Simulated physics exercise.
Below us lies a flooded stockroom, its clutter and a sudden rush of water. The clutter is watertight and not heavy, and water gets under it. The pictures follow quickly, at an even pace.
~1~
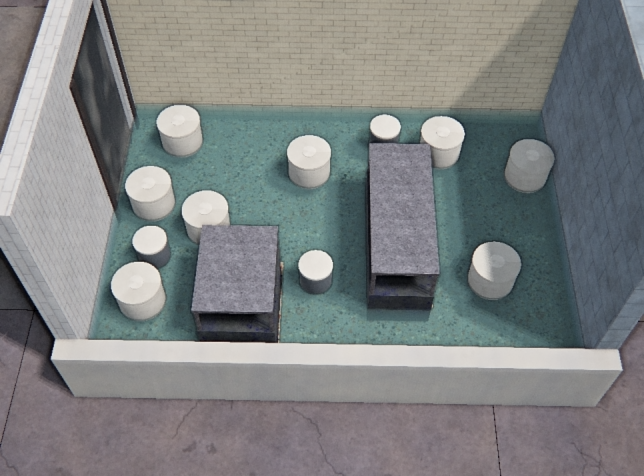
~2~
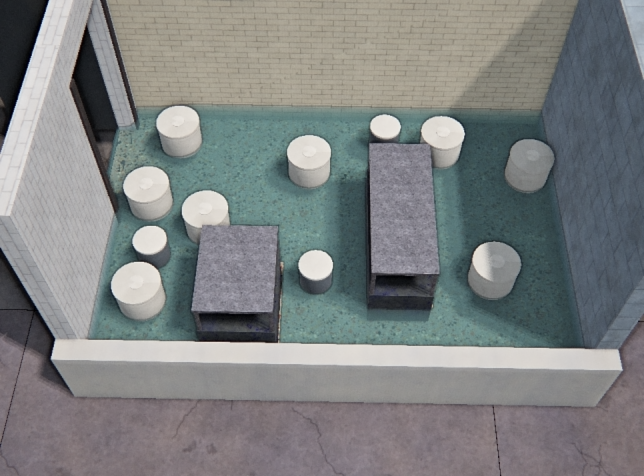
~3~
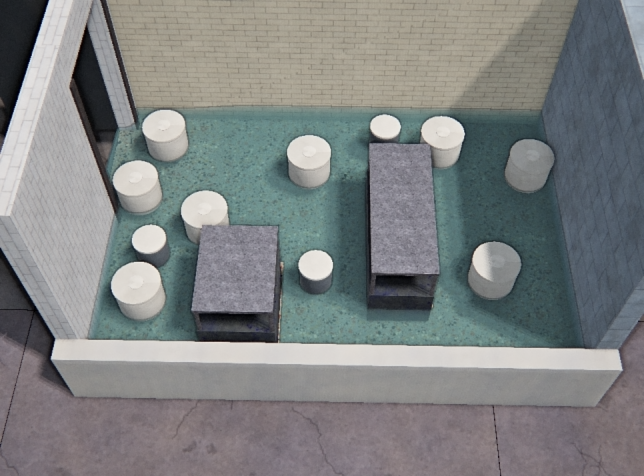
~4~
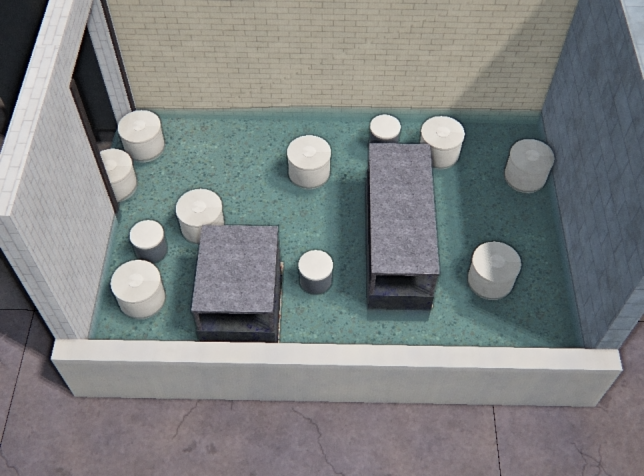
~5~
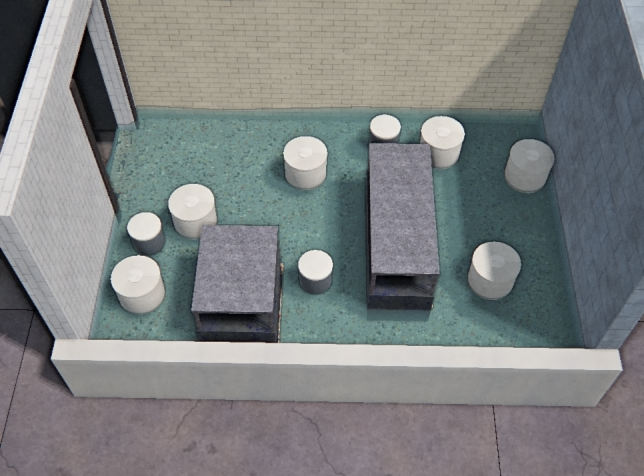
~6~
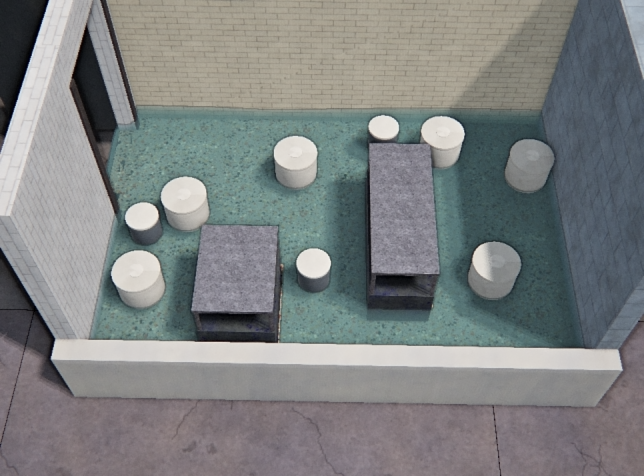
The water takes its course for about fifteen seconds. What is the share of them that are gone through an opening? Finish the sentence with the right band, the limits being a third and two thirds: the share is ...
The share is two thirds or more.
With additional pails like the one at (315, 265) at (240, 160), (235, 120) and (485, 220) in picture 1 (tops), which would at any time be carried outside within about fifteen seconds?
The first departs, the second departs, the third remains behind.
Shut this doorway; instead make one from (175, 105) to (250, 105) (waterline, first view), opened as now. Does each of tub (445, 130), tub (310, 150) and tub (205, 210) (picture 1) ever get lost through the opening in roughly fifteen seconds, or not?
Taking each in turn, I'd say carried off, carried off and carried off.
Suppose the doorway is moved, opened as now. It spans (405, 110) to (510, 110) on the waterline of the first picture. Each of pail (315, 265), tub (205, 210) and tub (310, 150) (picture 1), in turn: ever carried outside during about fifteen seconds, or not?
Taken in that order, the answers are not lost, not lost, swept away.
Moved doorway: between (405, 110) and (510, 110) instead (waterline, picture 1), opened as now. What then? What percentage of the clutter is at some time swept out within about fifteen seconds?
Near 50 in a hundred.
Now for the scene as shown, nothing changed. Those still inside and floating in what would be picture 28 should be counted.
Exactly 4 of them.
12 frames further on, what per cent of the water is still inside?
Something like 68 per cent, give or take.
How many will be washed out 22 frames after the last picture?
Total: 7.
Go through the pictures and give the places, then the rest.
A pail at (149, 239) floats; a tub at (205, 209) floats; 0 of 11 have shifted, in the first frame.
A pail at (149, 239), afloat; a tub at (205, 209), afloat; 0 of 11 have shifted, in the second frame.
A pail at (149, 239), afloat; a tub at (204, 209), afloat; 2 of 11 have shifted, in the third frame.
A pail at (146, 234), afloat, close to its start; a tub at (199, 207) floats, close to its start; 4 of 11 have shifted, in the fourth frame.
A pail at (144, 226), afloat, close to its start; a tub at (191, 202), afloat, close to its start; 5 of 11 have shifted, in the fifth frame.
A pail at (142, 216), afloat, a stride from its start; a tub at (184, 195) floats, a stride from its start; 6 of 11 have shifted, in the sixth frame.
A moment on, 2 of 11 are out; 9 afloat.
Next, 5 of 11 are out; 6 afloat.
Later, 7 of 11 are out; 4 afloat.
In the end, 9 of 11 are out; 2 afloat.
